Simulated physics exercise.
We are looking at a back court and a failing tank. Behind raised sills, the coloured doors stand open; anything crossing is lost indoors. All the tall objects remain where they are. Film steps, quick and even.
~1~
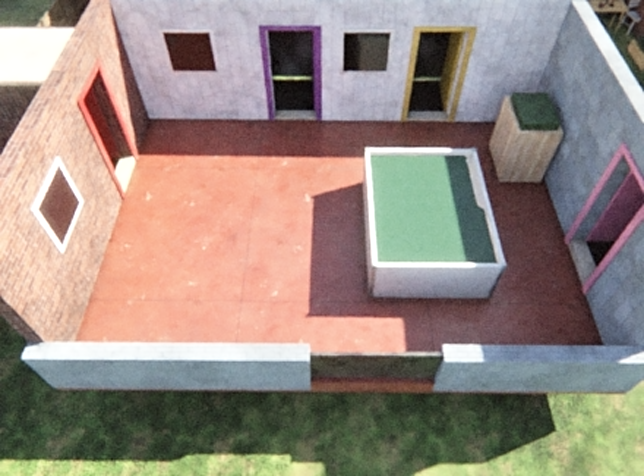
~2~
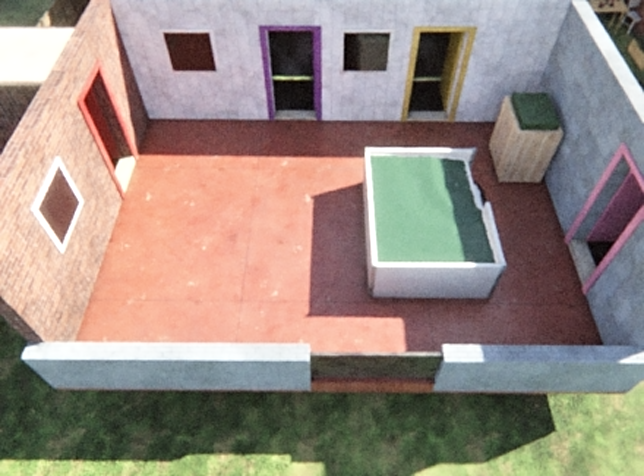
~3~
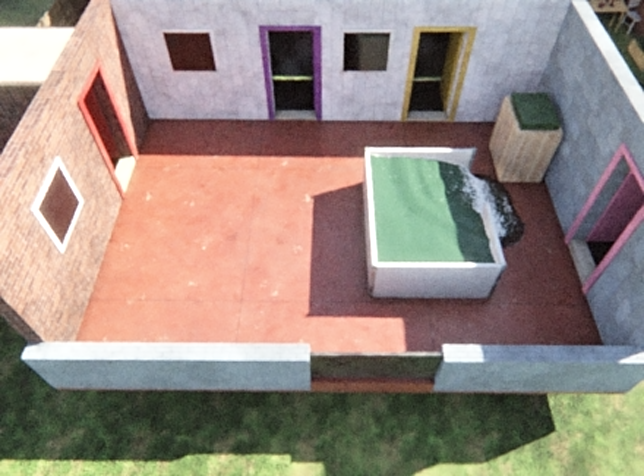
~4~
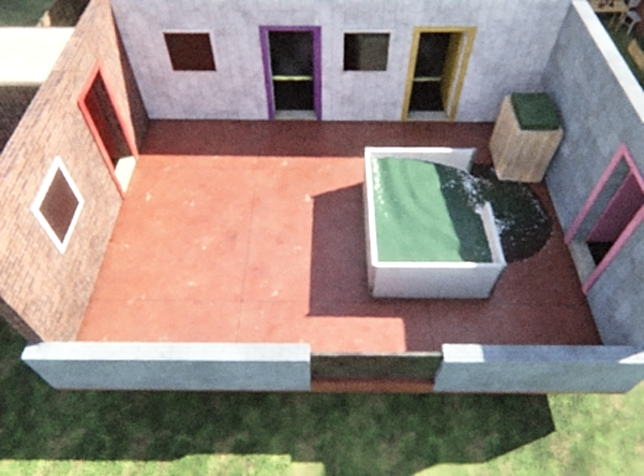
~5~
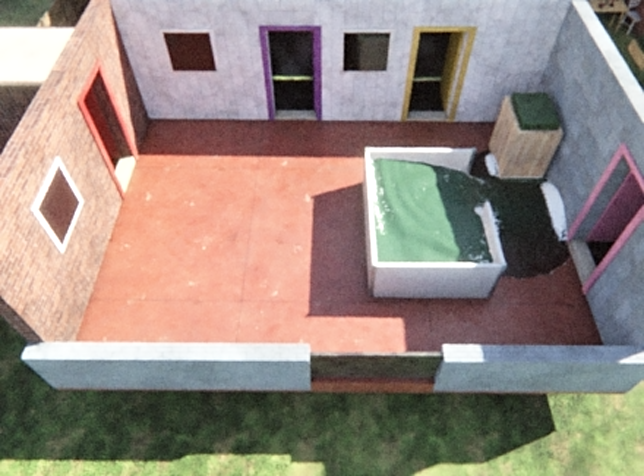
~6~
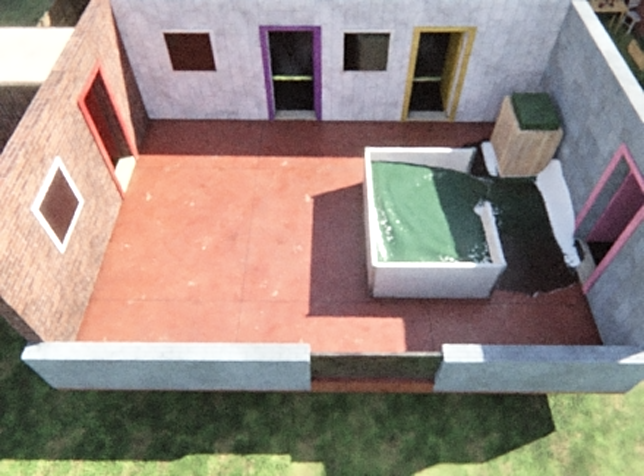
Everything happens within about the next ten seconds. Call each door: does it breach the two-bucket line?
Calls: The yellow door breaches it; the pink door breaches it; the red door does not breach it; the purple door does not breach it.
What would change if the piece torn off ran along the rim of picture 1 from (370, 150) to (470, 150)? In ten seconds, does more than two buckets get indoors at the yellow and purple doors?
Looks like the yellow door tops the limit but the purple door tops the limit.
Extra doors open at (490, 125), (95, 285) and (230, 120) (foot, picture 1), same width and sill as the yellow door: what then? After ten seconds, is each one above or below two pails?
Taking them as listed, the first overshoots, the second overshoots and the third undershoots.
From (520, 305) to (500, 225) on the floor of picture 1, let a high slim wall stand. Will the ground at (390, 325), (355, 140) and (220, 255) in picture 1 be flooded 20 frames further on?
Results in order: Swamped / swamped / bone-dry.
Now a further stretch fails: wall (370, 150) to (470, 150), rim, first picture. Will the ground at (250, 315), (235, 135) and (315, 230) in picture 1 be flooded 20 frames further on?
The first spot is spared, the second soaked and the third spared.
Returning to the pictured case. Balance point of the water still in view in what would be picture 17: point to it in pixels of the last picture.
At about (468, 232).
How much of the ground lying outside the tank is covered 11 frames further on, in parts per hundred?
Estimated share: Around 25 %.
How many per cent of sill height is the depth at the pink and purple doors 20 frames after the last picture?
I'd put the first at close to 140 per cent and the second at close to 30 per cent.
A moment on, water covers 15 % of the floor; the yellow door not reached, the pink door under two buckets in, the red door not reached, the purple door not reached.
Next, water covers 25 % of the floor; the yellow door under two buckets in, the pink door over two buckets in, the red door not reached, the purple door not reached.
Then, water covers 45 % of the floor; the yellow door over two buckets in, the pink door over two buckets in, the red door not reached, the purple door wet at the sill, nothing in.
Later, water covers 90 % of the floor; the yellow door far over two buckets in, the pink door far over two buckets in, the red door not reached, the purple door wet at the sill, nothing in.
In the end, water covers 100 % of the floor; the yellow door far over two buckets in, the pink door far over two buckets in, the red door wet at the sill, nothing in, the purple door wet at the sill, nothing in.
